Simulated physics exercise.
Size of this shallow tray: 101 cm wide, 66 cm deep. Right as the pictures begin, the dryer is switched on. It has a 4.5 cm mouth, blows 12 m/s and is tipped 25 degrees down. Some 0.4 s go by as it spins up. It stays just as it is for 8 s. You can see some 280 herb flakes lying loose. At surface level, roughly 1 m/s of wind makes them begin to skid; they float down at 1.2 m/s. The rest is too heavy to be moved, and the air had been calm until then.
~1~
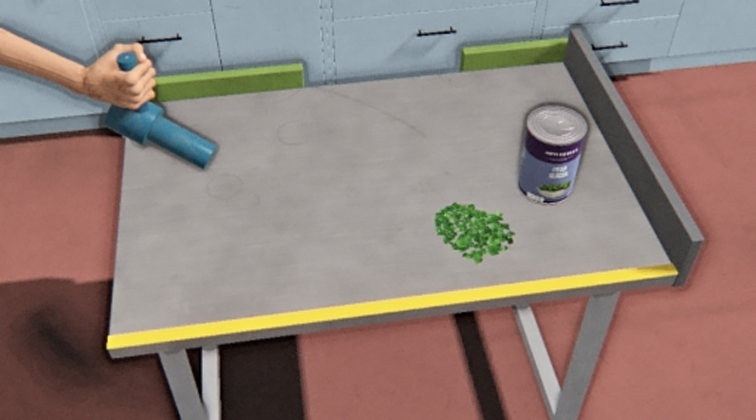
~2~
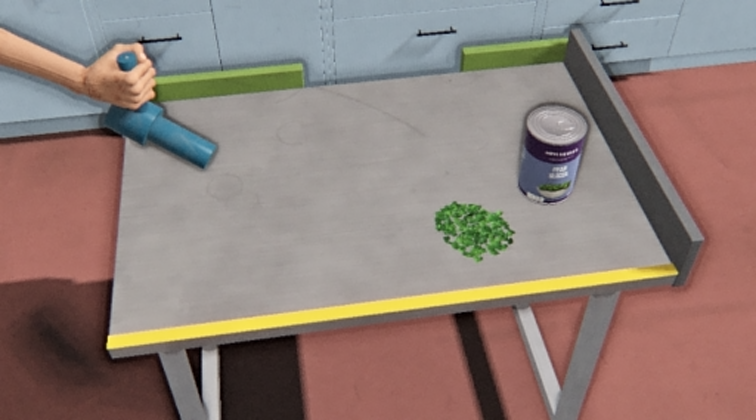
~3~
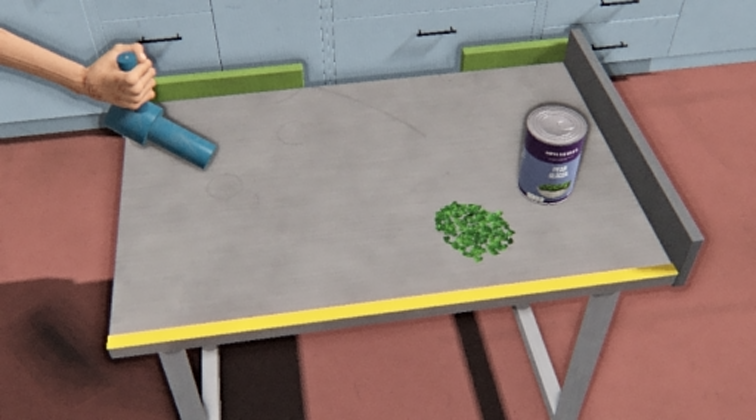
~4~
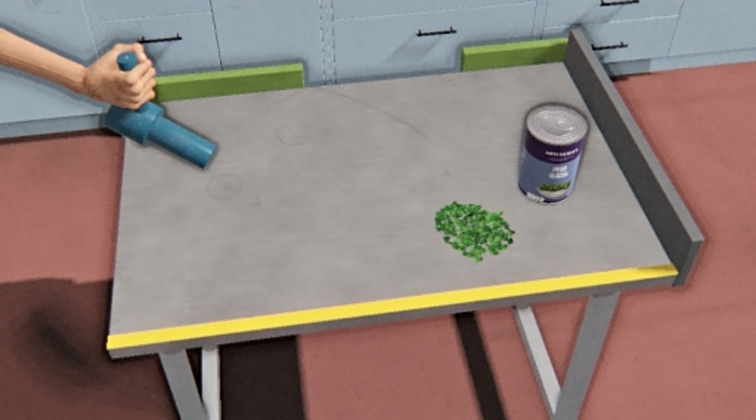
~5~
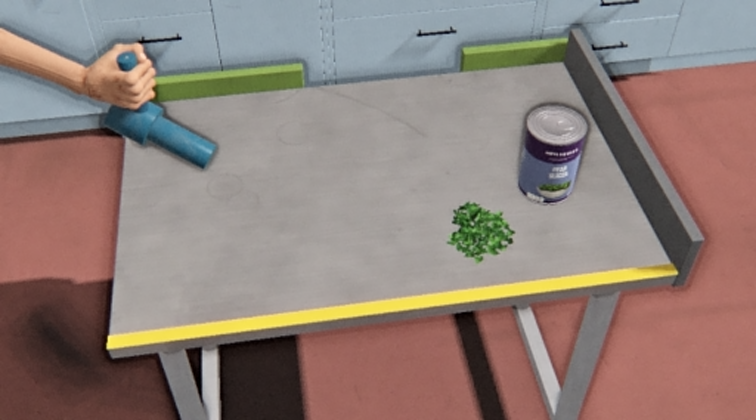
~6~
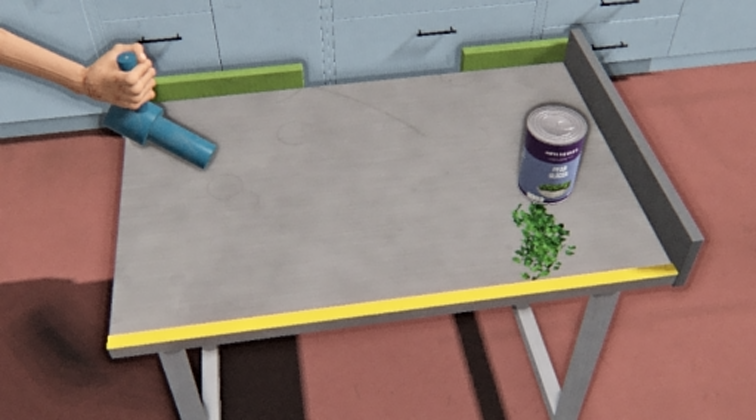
Green herb flakes lie still in a loose patch on a grey table while a hand holds a blue dryer at the left; then they shift slightly right and slide farther right, bunching in front of the tin.
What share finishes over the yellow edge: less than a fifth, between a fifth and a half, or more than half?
What sits over the yellow edge at the end is the greater part.
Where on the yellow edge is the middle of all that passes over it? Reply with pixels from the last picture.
At about (636, 280).
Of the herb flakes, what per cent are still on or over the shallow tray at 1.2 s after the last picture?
About 15 % remain.
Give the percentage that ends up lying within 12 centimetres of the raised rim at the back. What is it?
Roughly 0 per cent.
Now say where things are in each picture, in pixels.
In the first picture, the middle of the herb flakes is near (471, 230), none has stirred yet and the mouth of the dryer is at (210, 158).
In the second picture, the middle of the herb flakes is near (471, 228), none has stirred yet and the yellow edge is centred on (404, 310).
In the third picture, the middle of the herb flakes is near (471, 228), none has stirred yet and the top of a tin is at (557, 124).
In the fourth picture, the middle of the herb flakes is near (471, 228) and none has stirred yet.
In the fifth picture, the middle of the herb flakes is near (478, 230), the farthest in sight from the dryer is at (510, 242) and about 20 % have left their places.
In the sixth picture, the middle of the herb flakes is near (542, 240), the farthest in sight from the dryer is at (571, 248) and all have left their places.
Then, 1.2 s after the last picture, 14 % are on the move or not yet settled, 86 % are over the yellow edge.
Then, 2.2 s after the last picture, 11 % are on the move or not yet settled, 88 % are over the yellow edge.
Then, 4.0 s after the last picture, 7 % are on the move or not yet settled, 88 % are over the yellow edge.
Then, 7.6 s after the last picture, at the end, 88 % are over the yellow edge.
